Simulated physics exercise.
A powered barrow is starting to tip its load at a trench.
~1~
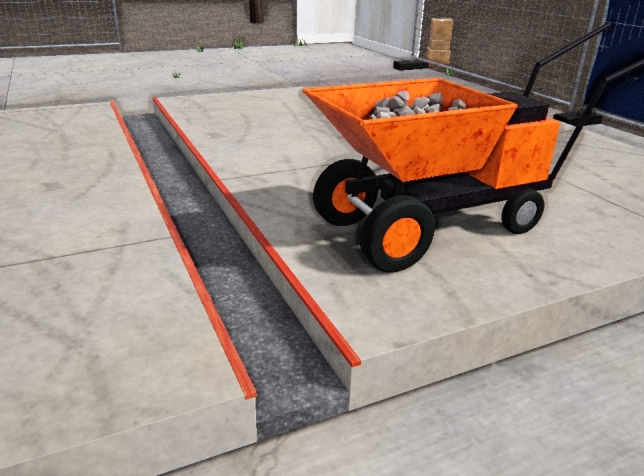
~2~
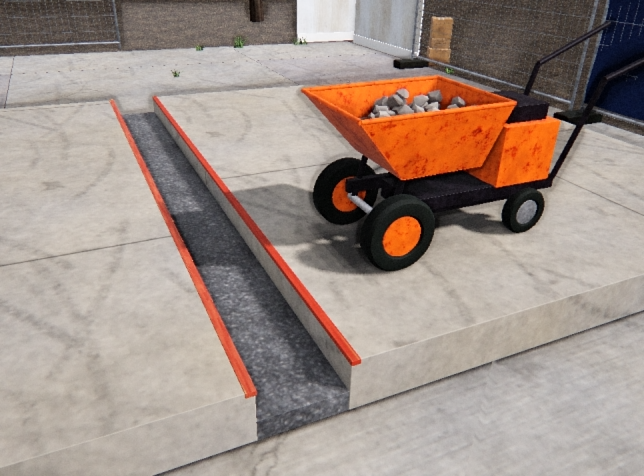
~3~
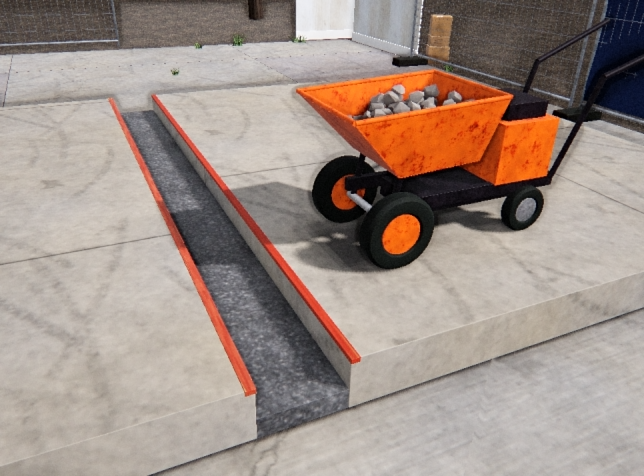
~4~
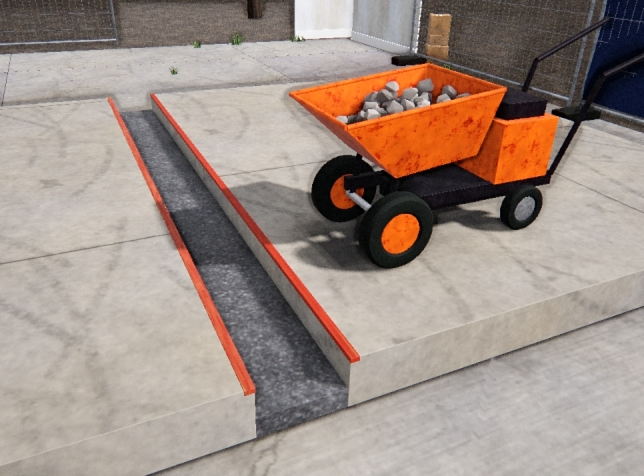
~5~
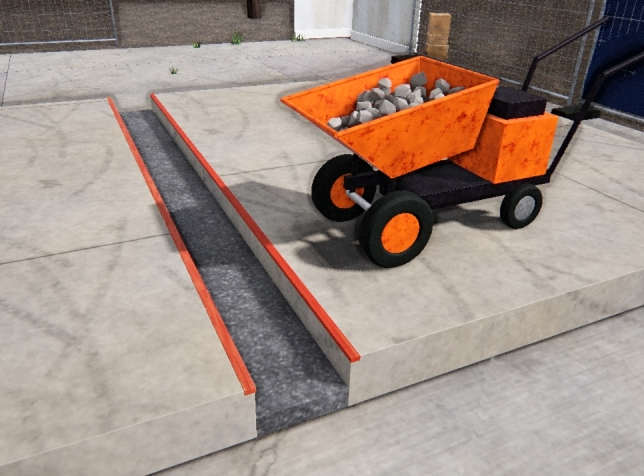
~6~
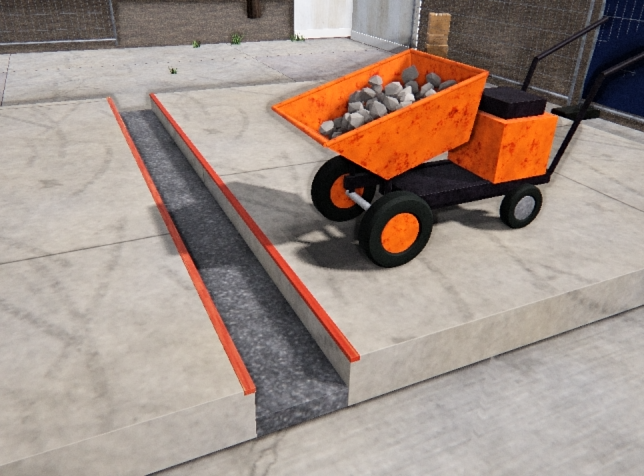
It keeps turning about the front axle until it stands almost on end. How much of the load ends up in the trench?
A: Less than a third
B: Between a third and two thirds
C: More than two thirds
Option C: More than two thirds.
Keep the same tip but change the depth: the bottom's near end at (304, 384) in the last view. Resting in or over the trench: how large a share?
It comes out near 50 percent.
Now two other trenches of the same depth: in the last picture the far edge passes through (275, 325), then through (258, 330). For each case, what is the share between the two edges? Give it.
The share would be 20 % first and 40 % second.
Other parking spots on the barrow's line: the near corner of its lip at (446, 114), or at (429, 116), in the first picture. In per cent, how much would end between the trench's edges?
You'd see around 20 per cent the first time and around 40 per cent the second.
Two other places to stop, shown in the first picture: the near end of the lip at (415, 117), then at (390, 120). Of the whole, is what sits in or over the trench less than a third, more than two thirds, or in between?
At the first place the answer is in the middle band, and at the second it is above two thirds.
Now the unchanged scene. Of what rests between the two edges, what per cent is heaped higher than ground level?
Roughly 15 %.
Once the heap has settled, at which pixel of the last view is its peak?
Summit once settled: About (201, 264).
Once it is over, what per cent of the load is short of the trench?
I'd estimate about 0 per cent of the load.
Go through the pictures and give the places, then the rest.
The first picture shows lip of the skip (363, 123), level; top of the load (431, 111), broken stones; first edge of the trench (323, 317); far edge (226, 342), the trench over half as wide as the skip, and shallow for its width.
The second picture shows lip of the skip (361, 123), level; top of the load (431, 109).
The third picture shows lip of the skip (355, 124), tipped barely; top of the load (427, 104).
The fourth picture shows lip of the skip (347, 128), tipped a little; top of the load (421, 101).
The fifth picture shows lip of the skip (337, 135), tipped a little; top of the load (413, 97).
The sixth picture shows lip of the skip (326, 145), tipped clearly; top of the load (404, 94); first edge of the trench (322, 313); far edge (225, 338).
Just after the last frame, skip tipped steeply; every one in the skip.
A moment on, skip tipped right over; roughly two thirds in the skip; roughly a quarter in or heaped over the trench.
Further on, skip tipped right over; roughly a quarter in the skip; the larger part in or heaped over the trench; just a few beyond it.
When it is over, skip tipped right over; roughly a quarter in the skip; the larger part in or heaped over the trench; just a few beyond it.
